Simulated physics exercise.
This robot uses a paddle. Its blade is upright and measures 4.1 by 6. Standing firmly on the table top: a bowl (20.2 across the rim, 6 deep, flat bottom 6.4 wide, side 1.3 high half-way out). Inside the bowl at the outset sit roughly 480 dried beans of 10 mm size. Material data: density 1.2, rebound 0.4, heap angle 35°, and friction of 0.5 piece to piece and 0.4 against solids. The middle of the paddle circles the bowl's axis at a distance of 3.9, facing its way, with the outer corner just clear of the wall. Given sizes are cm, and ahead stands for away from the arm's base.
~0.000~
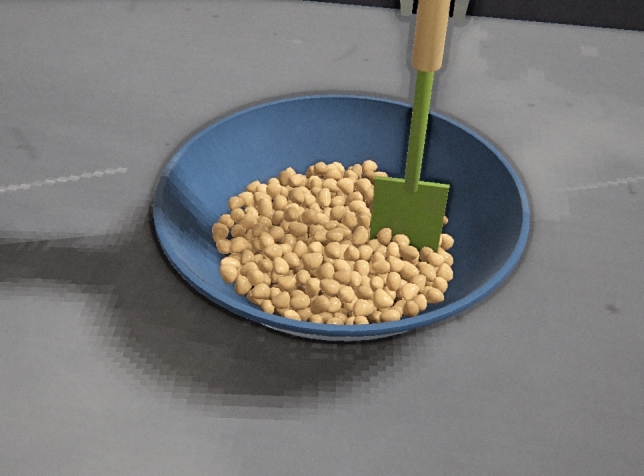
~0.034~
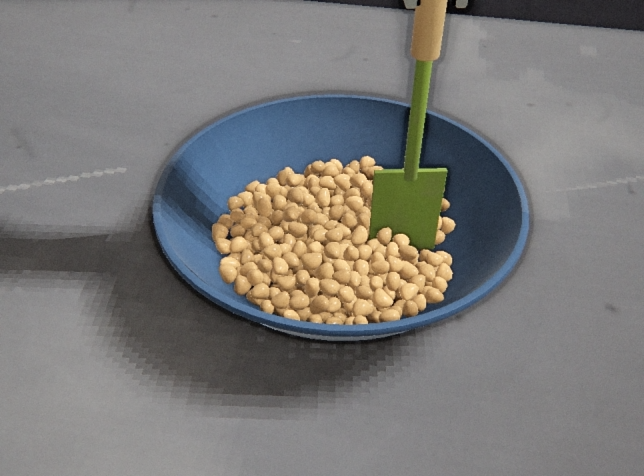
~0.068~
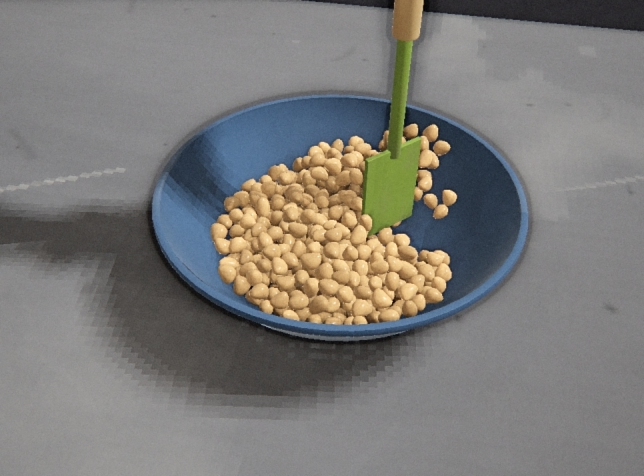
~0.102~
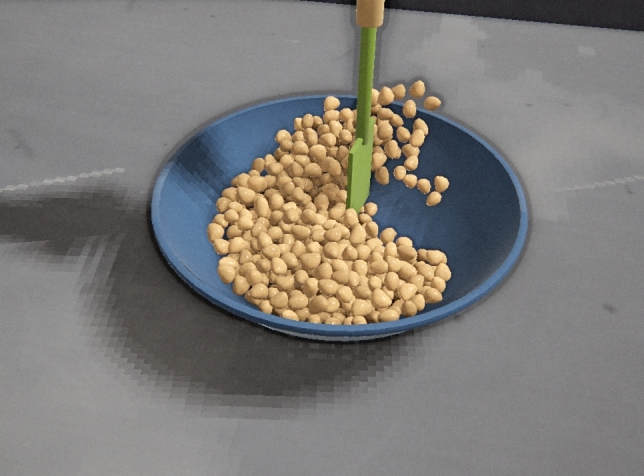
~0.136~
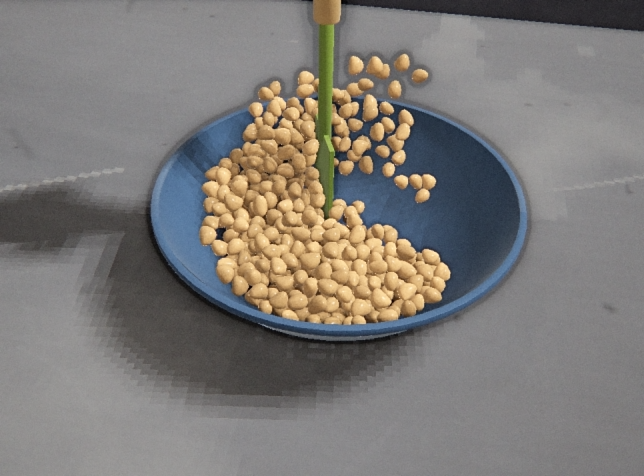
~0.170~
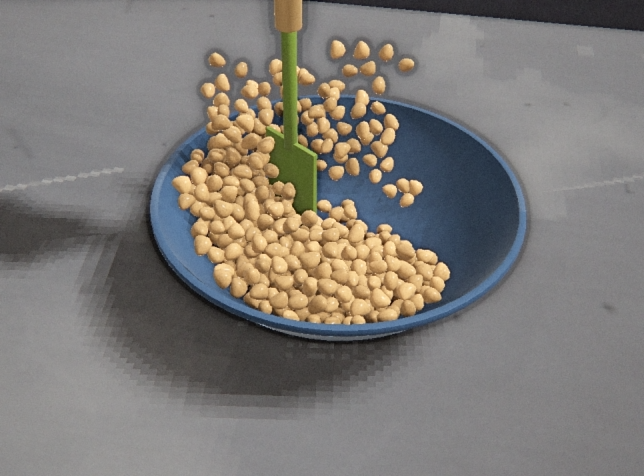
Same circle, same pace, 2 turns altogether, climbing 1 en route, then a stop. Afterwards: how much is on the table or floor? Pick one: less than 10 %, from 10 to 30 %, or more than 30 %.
From 10 to 30 %.
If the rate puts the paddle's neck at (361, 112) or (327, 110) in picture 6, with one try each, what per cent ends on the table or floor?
About 0 % for one try and about 5 % for the other, in order.
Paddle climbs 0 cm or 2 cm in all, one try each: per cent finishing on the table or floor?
Roughly 25 percent, then roughly 20 percent.
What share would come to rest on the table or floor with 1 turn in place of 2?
It would be near 15 per cent.
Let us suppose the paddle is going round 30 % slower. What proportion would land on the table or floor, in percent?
In that case, close to 5 in a hundred.
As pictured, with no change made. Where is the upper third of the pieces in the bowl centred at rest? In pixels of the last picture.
Roughly at pixel (369, 218).
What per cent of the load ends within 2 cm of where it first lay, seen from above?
Near 5 per cent of the pieces.
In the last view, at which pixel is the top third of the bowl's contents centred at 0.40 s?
Centre of upper third: Approx. (446, 234) px.
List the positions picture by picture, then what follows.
Paddle neck at (415, 159), 0° round; upper third of the load around (333, 228), from x 220 to 445, top at y 165; 485 in the bowl, in the first picture.
Paddle neck at (413, 148), 14° round; upper third of the load around (340, 218), from x 220 to 450, top at y 165, in the second picture.
Paddle neck at (396, 127), 47° round; upper third of the load around (342, 193), from x 220 to 450, top at y 130, in the third picture.
Paddle neck at (364, 113), 80° round; upper third of the load around (330, 169), from x 215 to 440, top at y 90, in the fourth picture.
Paddle neck at (325, 110), 113° round; upper third of the load around (297, 156), from x 210 to 440, top at y 65; 481 in the bowl, 4 in flight or on the tool, in the fifth picture.
Paddle neck at (290, 119), 146° round; upper third of the load around (259, 149), from x 185 to 440, top at y 50; 468 in the bowl, 17 in flight or on the tool, in the sixth picture.
After 0.40 s, 8° round, highest piece 9 above the table; 413 in the bowl, 54 on the table or floor, 18 in flight or on the tool.
After 0.63 s, 230° round, highest piece 7 above the table; 397 in the bowl, 87 on the table or floor, 1 in flight or on the tool.
After 0.94 s, 0° round, highest piece 5 above the table; 390 in the bowl, 95 on the table or floor.
After 1.64 s, 0° round, highest piece 5 above the table; 390 in the bowl, 95 on the table or floor.
At rest, 390 in the bowl, 95 on the table or floor. That is 20 % on the table or floor.
